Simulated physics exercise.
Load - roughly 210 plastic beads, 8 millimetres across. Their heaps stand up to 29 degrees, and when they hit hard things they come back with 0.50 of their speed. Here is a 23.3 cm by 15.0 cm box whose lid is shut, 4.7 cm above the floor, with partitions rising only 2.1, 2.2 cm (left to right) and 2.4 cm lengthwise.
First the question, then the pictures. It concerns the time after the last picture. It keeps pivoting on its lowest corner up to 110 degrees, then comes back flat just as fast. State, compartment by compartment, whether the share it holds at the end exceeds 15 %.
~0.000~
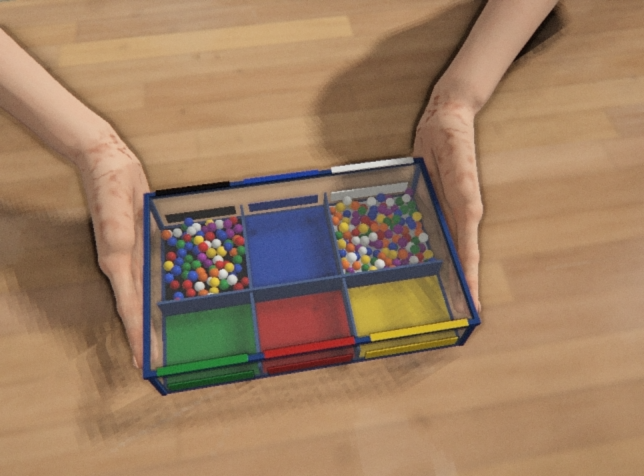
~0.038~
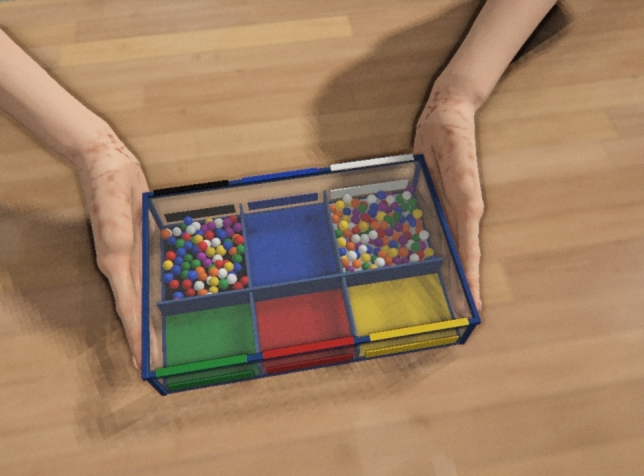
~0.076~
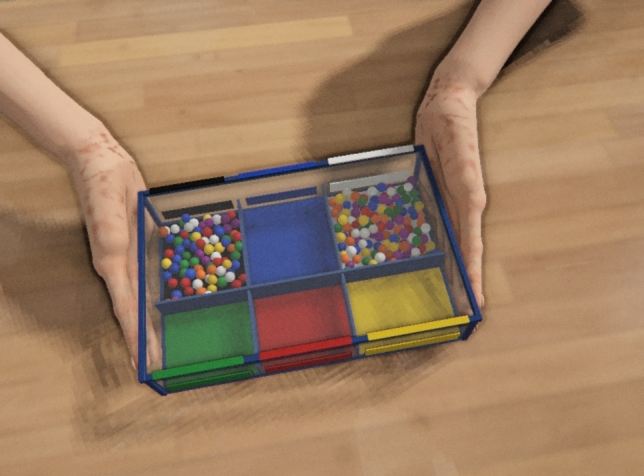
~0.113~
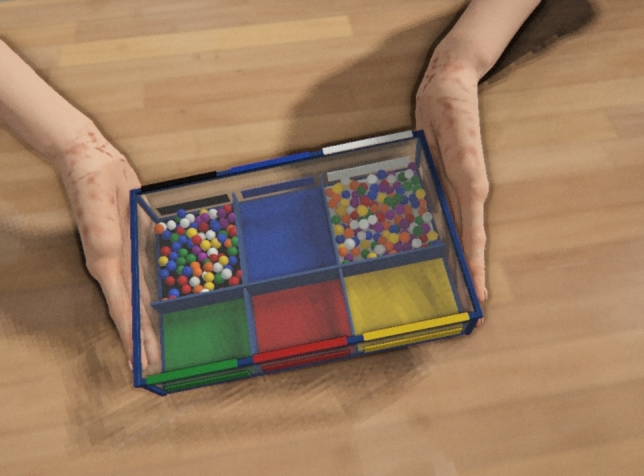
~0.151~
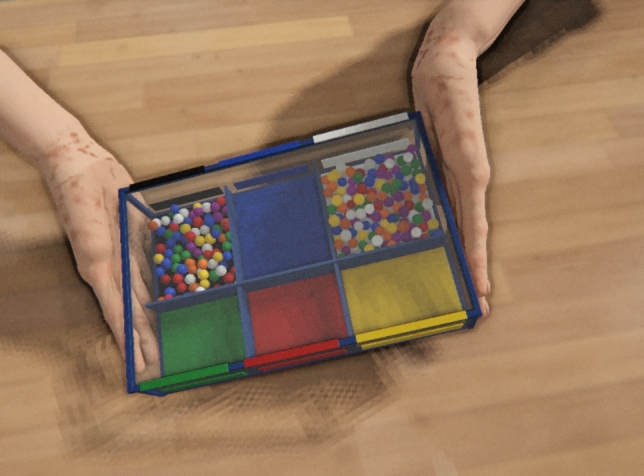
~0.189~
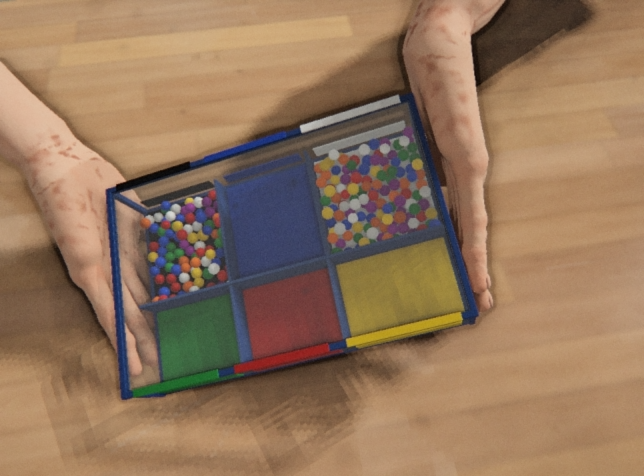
Red compartment: Does not exceed; blue compartment: Does not exceed; green compartment: Exceeds; yellow compartment: Does not exceed; white compartment: Does not exceed; black compartment: Exceeds.
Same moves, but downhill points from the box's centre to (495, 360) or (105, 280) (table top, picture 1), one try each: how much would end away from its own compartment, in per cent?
That would be close to 65 per cent, then close to 60 per cent.
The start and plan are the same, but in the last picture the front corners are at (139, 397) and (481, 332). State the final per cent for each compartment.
Red 30; blue 0; green 60; yellow 5; white 0; black 5.
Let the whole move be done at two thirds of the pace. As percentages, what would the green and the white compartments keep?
The green compartment would end with 70 per cent and the white one with 0 per cent.
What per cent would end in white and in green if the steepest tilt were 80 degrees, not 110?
You'd see white with 5 % and green with 40 %.
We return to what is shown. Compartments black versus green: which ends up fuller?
The green one has more.
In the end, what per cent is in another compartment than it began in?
That comes to close to 80 percent.
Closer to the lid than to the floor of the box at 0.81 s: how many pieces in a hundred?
Roughly 90 percent of the pieces.
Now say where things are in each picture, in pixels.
In the first frame, box tilt 0 degrees, front corners at (150, 372) and (474, 320); white 60 %, black 40 %.
In the second frame, box tilt 1 degrees, front corners at (149, 373) and (474, 319).
In the third frame, box tilt 4 degrees, front corners at (146, 376) and (475, 316), lowest corner left front.
In the fourth frame, box tilt 9 degrees, front corners at (141, 380) and (476, 313), lowest corner left front.
In the fifth frame, box tilt 15 degrees, front corners at (134, 386) and (474, 311), lowest corner left front.
In the sixth frame, box tilt 21 degrees, front corners at (128, 393) and (471, 311), lowest corner left front; white 60 %, black 40 %. Its pace works out near 165 degrees a second.
After 0.81 s, tilt 109 degrees; red 10 %, blue 20 %, green 20 %, yellow 10 %, white 15 %, black 30 %.
After 1.22 s, tilt 47 degrees; red 5 %, green 75 %, black 20 %.
After 1.71 s, tilt 0 degrees; red 5 %, green 75 %, black 20 %.
In the end, at 2.1 s, red 5 %, blue 0 %, green 75 %, yellow 0 %, white 0 %, black 20 %.
